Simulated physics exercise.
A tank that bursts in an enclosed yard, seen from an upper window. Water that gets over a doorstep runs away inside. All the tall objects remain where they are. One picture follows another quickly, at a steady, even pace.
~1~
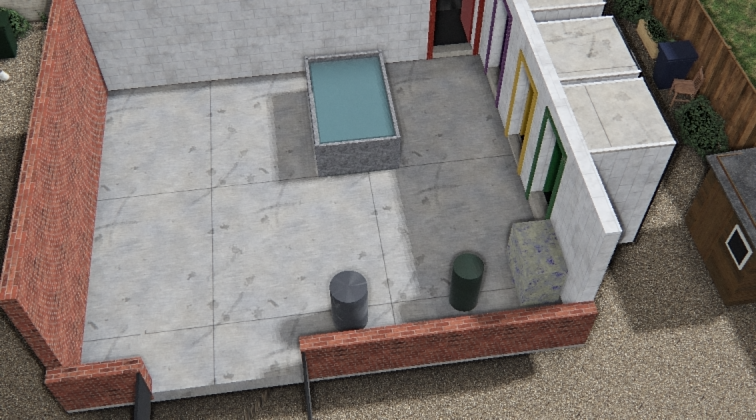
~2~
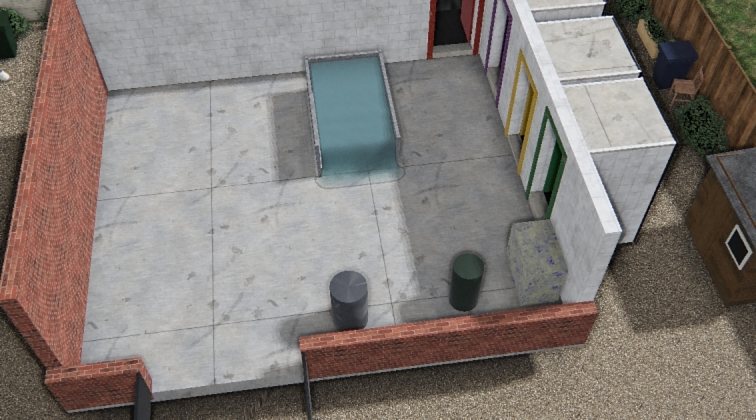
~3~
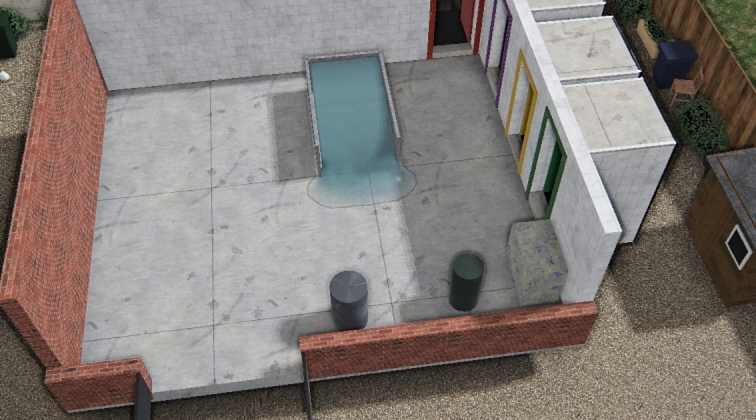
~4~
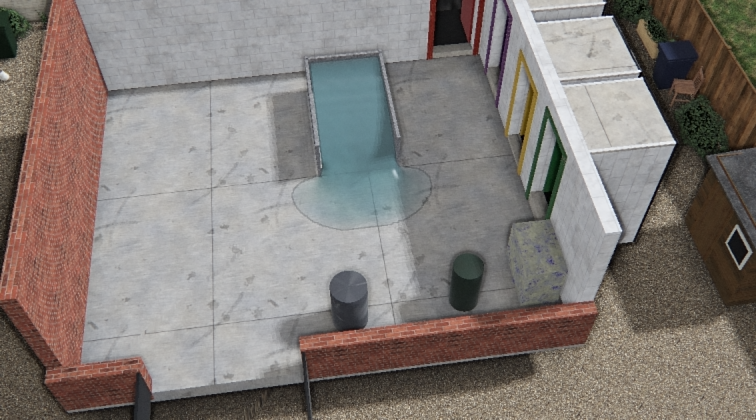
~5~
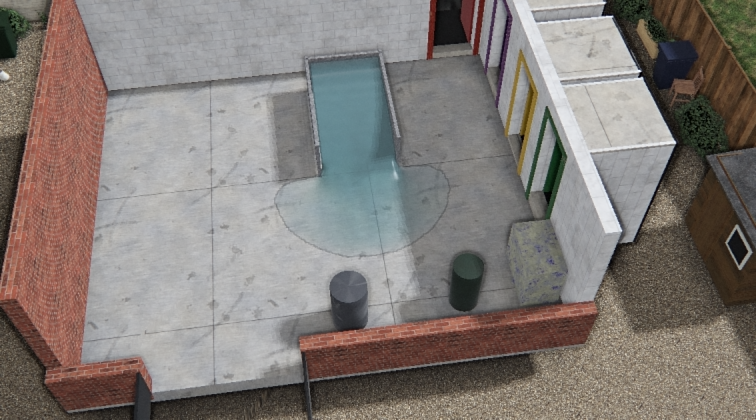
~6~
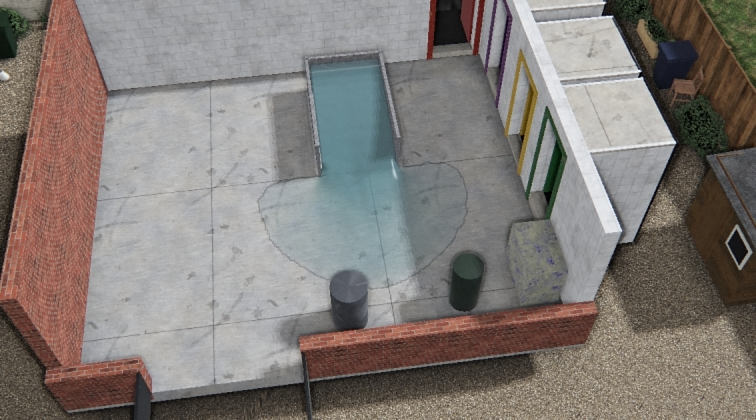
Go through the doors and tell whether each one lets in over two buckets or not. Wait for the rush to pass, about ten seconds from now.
Red door: Two buckets or fewer; green door: Two buckets or fewer; yellow door: Two buckets or fewer; purple door: Two buckets or fewer.
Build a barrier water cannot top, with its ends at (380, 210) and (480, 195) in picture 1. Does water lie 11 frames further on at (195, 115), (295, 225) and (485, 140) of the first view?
Taking the points in turn, they are high and dry, inundated and inundated.
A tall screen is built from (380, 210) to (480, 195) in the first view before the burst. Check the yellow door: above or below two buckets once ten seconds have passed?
I'd say yellow door overshoots.
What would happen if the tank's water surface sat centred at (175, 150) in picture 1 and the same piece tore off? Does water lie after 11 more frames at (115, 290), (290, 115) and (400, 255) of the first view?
In that order: Reached by the flood, not reached, not reached.
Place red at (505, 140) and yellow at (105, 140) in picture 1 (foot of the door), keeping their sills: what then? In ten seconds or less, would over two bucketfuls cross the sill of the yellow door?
The yellow door stays short.
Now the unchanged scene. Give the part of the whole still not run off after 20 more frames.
88 in a hundred.
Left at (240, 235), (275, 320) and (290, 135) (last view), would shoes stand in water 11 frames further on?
Result, in the order given: Wetted / wetted / not wetted.
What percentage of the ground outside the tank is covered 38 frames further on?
That works out at 60 %.
A moment on, water covers 30 % of the floor; the red door not reached, the green door not reached, the yellow door not reached, the purple door not reached.
Next, water covers 40 % of the floor; the red door not reached, the green door wet at the sill, nothing in, the yellow door not reached, the purple door not reached.
Then, water covers 45 % of the floor; the red door not reached, the green door wet at the sill, nothing in, the yellow door not reached, the purple door not reached.
Later, water covers 60 % of the floor; the red door wet at the sill, nothing in, the green door wet at the sill, nothing in, the yellow door wet at the sill, nothing in, the purple door wet at the sill, nothing in.
In the end, water covers 90 % of the floor; the red door wet at the sill, nothing in, the green door wet at the sill, nothing in, the yellow door wet at the sill, nothing in, the purple door wet at the sill, nothing in.
